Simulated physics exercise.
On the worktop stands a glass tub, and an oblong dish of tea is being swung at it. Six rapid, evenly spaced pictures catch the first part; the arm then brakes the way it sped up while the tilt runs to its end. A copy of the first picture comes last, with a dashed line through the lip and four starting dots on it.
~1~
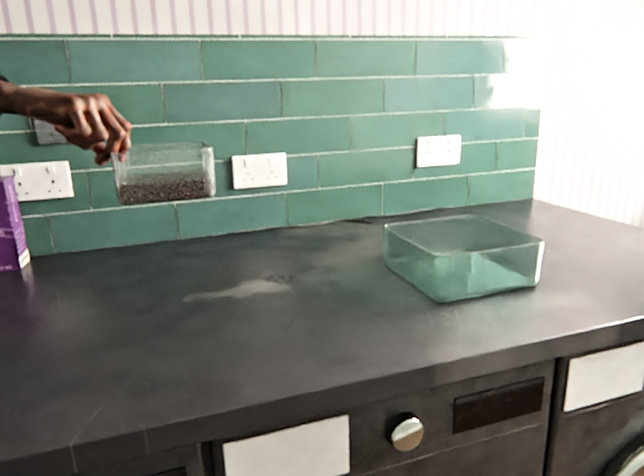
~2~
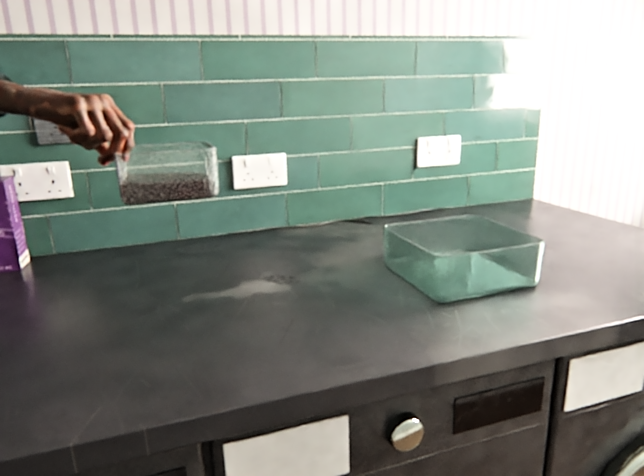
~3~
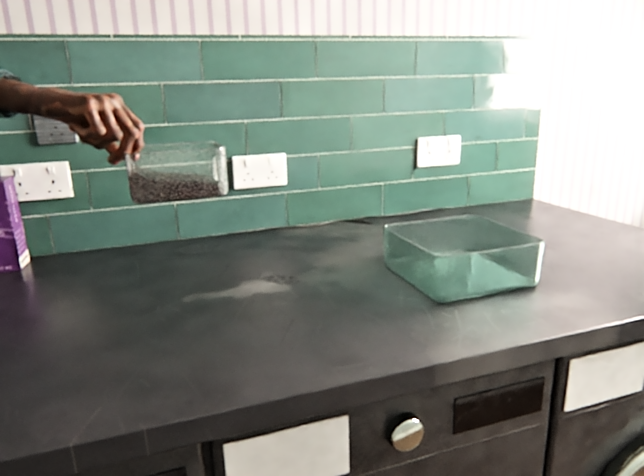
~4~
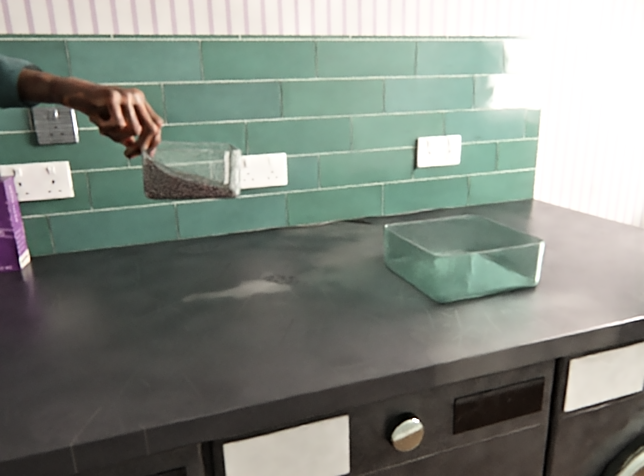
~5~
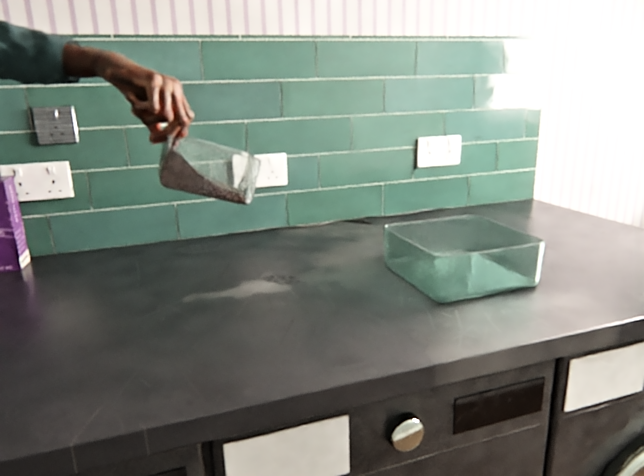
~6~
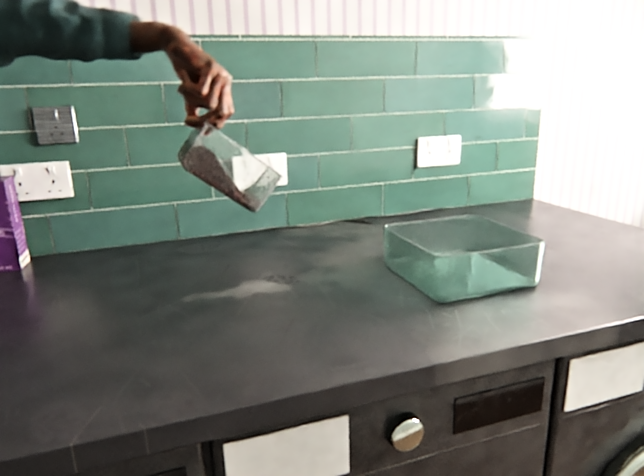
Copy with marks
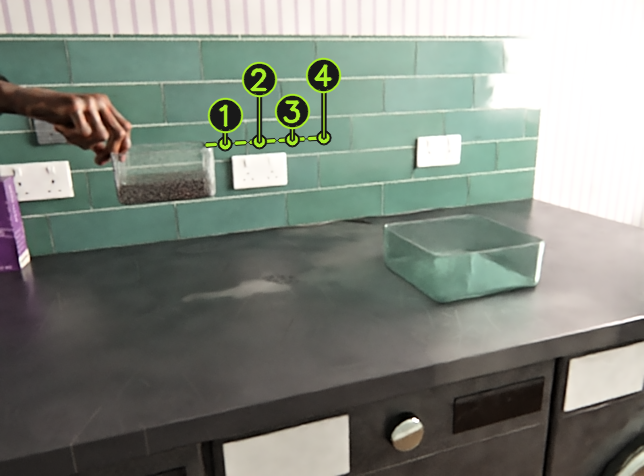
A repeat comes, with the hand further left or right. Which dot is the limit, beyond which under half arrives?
Choose 2.
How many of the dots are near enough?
Three of them.
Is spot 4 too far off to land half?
No, that is safe.
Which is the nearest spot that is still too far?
Here it is spot 1.
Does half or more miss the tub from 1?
Yes, it does.
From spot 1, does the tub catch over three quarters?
No.
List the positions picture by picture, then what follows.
Upright, lip at (206, 145); tub from (432, 302) to (535, 283); nothing has left yet, in the first picture.
Upright, lip at (209, 145); nothing has left yet, in the second picture.
Upright, lip at (218, 144); nothing has left yet, in the third picture.
Tipped about 5°, lip at (234, 147); nothing has left yet, in the fourth picture.
Tipped about 18°, lip at (255, 156); nothing has left yet, in the fifth picture.
Tipped about 38°, lip at (274, 171); nothing has left yet, in the sixth picture.
In lime, 1 at (225, 143); 2 at (259, 141); 3 at (292, 139); 4 at (323, 137).
If 1 is chosen, about 21 % lands in the tub, 73 % falls short and 6 % goes beside or beyond.
If 2 is chosen, about 67 % lands in the tub, 20 % falls short and 13 % goes beside or beyond.
If 3 is chosen, about 84 % lands in the tub, 4 % falls short and 12 % goes beside or beyond.
If 4 is chosen, about 90 % lands in the tub, 4 % falls short and 6 % goes beside or beyond.
